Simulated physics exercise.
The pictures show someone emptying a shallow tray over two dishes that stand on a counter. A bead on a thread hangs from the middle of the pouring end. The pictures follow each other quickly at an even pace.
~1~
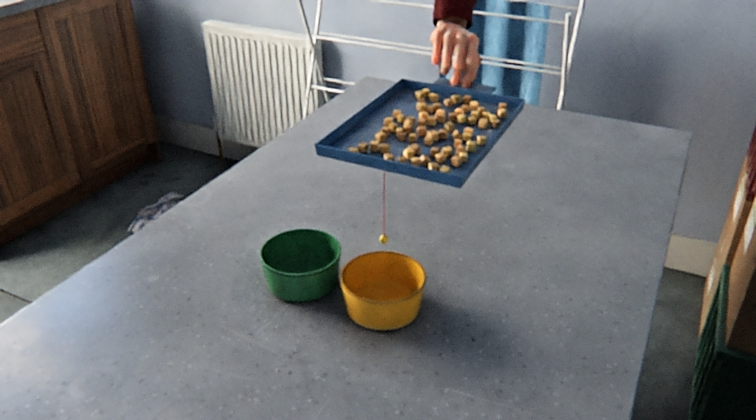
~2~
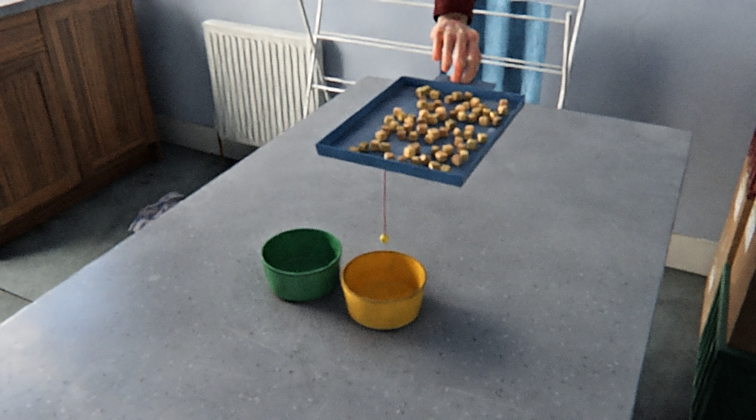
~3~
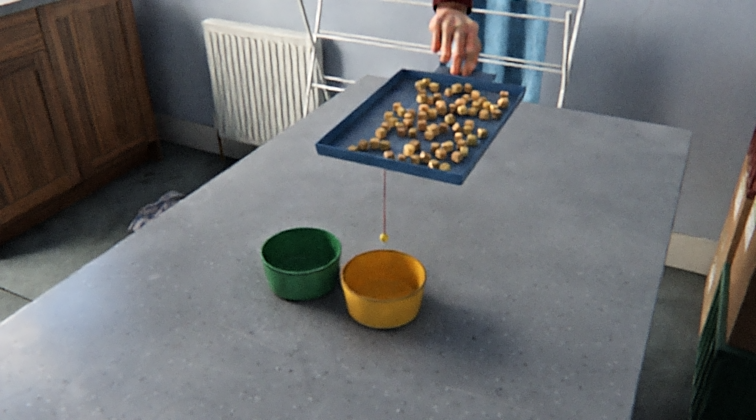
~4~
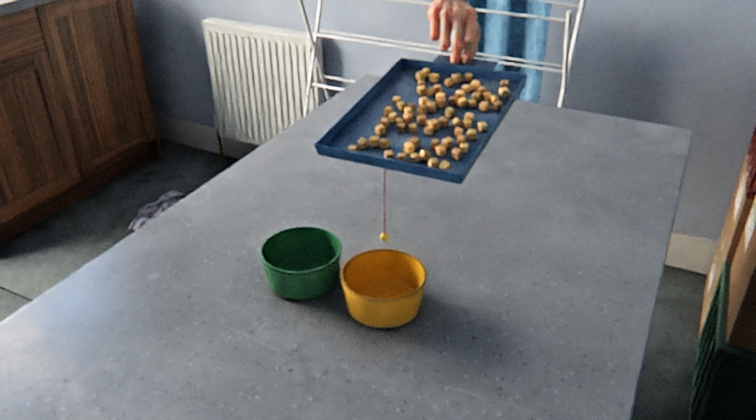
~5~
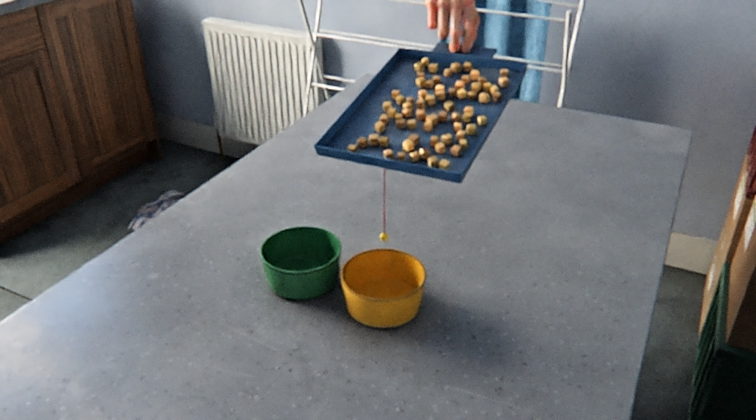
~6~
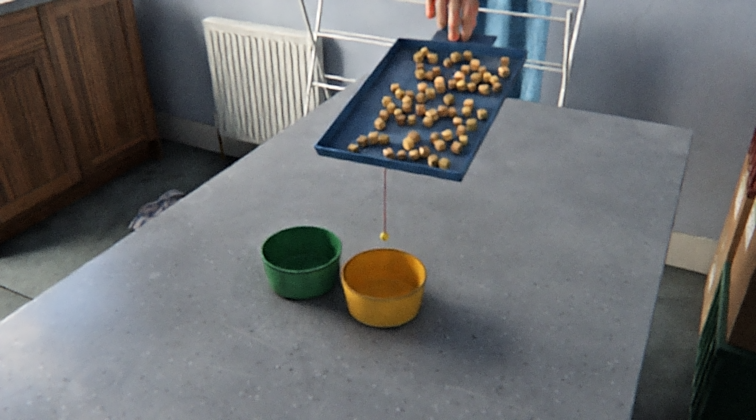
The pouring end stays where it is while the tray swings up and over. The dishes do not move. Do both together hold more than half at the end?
In the dishes lies more than half of it.
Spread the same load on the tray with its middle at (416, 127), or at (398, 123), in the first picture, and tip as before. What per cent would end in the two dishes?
The first gives 80 %, the second 70 %.
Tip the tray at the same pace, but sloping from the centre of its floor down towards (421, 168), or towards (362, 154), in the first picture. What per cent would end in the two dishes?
The first gives 40 %, the second 70 %.
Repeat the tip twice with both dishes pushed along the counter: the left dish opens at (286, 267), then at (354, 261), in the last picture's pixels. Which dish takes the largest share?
At the first place the dish on the right, at the second the left-hand dish.
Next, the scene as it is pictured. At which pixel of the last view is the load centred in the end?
Close to (351, 300).
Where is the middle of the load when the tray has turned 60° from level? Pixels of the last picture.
Close to (383, 142).
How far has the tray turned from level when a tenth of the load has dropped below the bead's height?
Near 115 degrees.
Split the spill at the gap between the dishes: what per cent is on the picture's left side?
Close to 70 per cent.
Soon after the last picture, tray tipped steeply; all on the tray.
A little later, tray tipped right over; nearly all on the tray; a stray few in the right dish; a stray few in the left dish; a stray few outside both.
Later still, tray tipped past a quarter turn; about a third in the right dish; about a quarter in the left dish; about a third outside both.
At rest, tray tipped past a quarter turn; about a third in the right dish; about a quarter in the left dish; about a third outside both.
